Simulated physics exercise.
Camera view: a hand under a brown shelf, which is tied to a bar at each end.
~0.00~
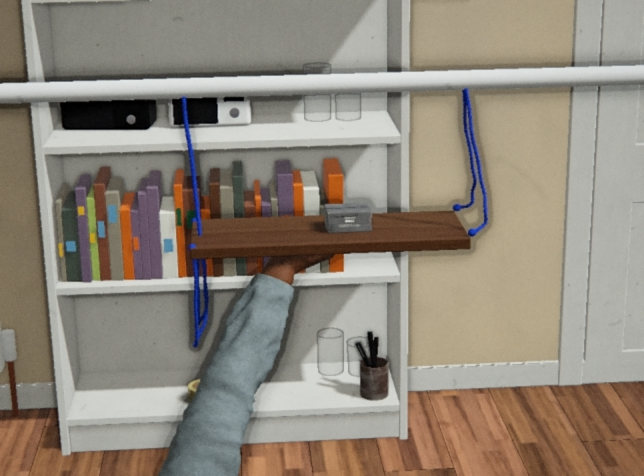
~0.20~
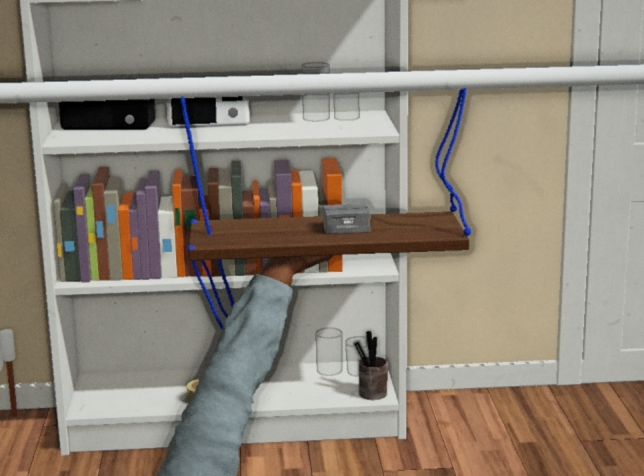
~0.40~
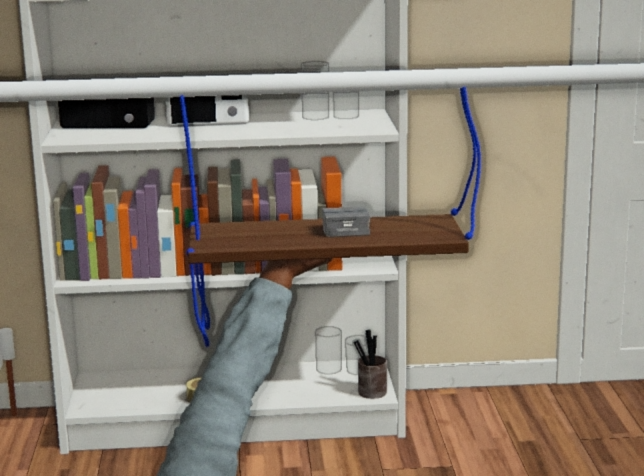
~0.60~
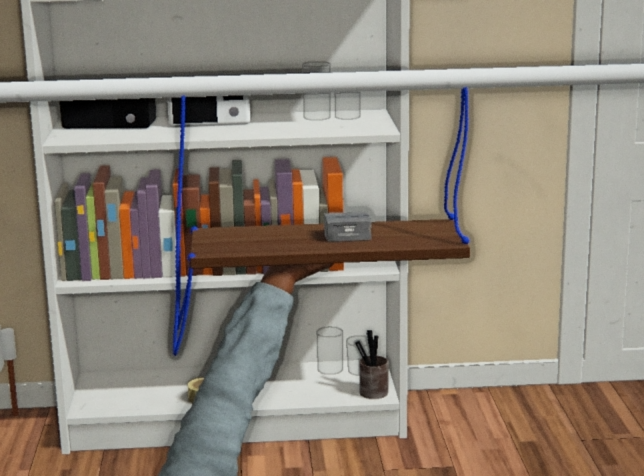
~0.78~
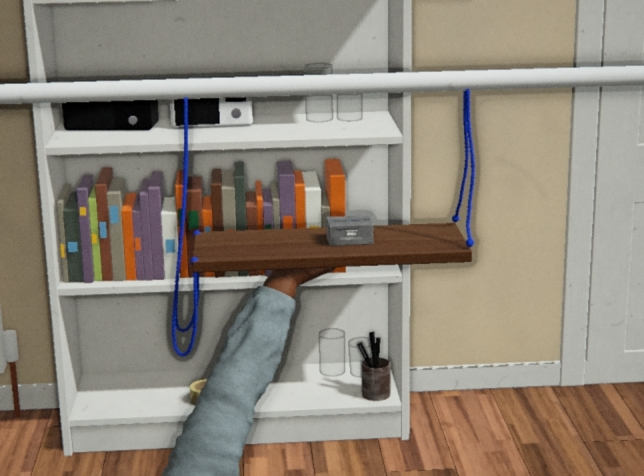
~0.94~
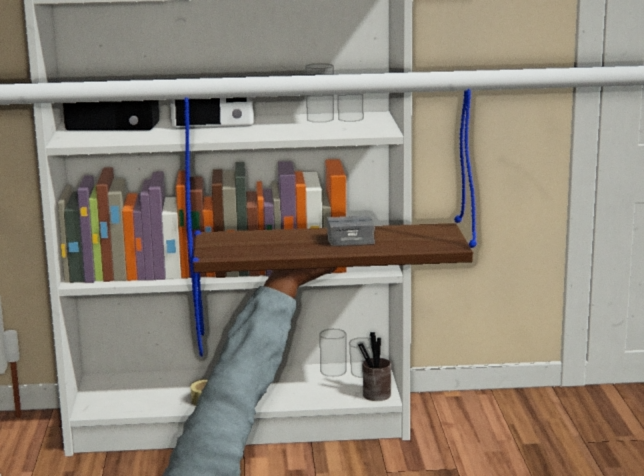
A hand holds a brown shelf carrying a small grey box from below, lowering it very slightly, while the slack blue strings on the left sway and hang in a loop and the right strings swing, then hang nearly straight.
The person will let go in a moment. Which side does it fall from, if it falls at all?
It heads off left.
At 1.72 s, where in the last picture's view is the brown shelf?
Close to pixel (367, 310).
Around 1.72 s, board tipped 33° down to the left; box on the floor.
Around 2.34 s, board tipped 46° down to the left; box on the floor.
Finally, board tipped 48° down to the left; box on the floor. The grey box slides off to the left.
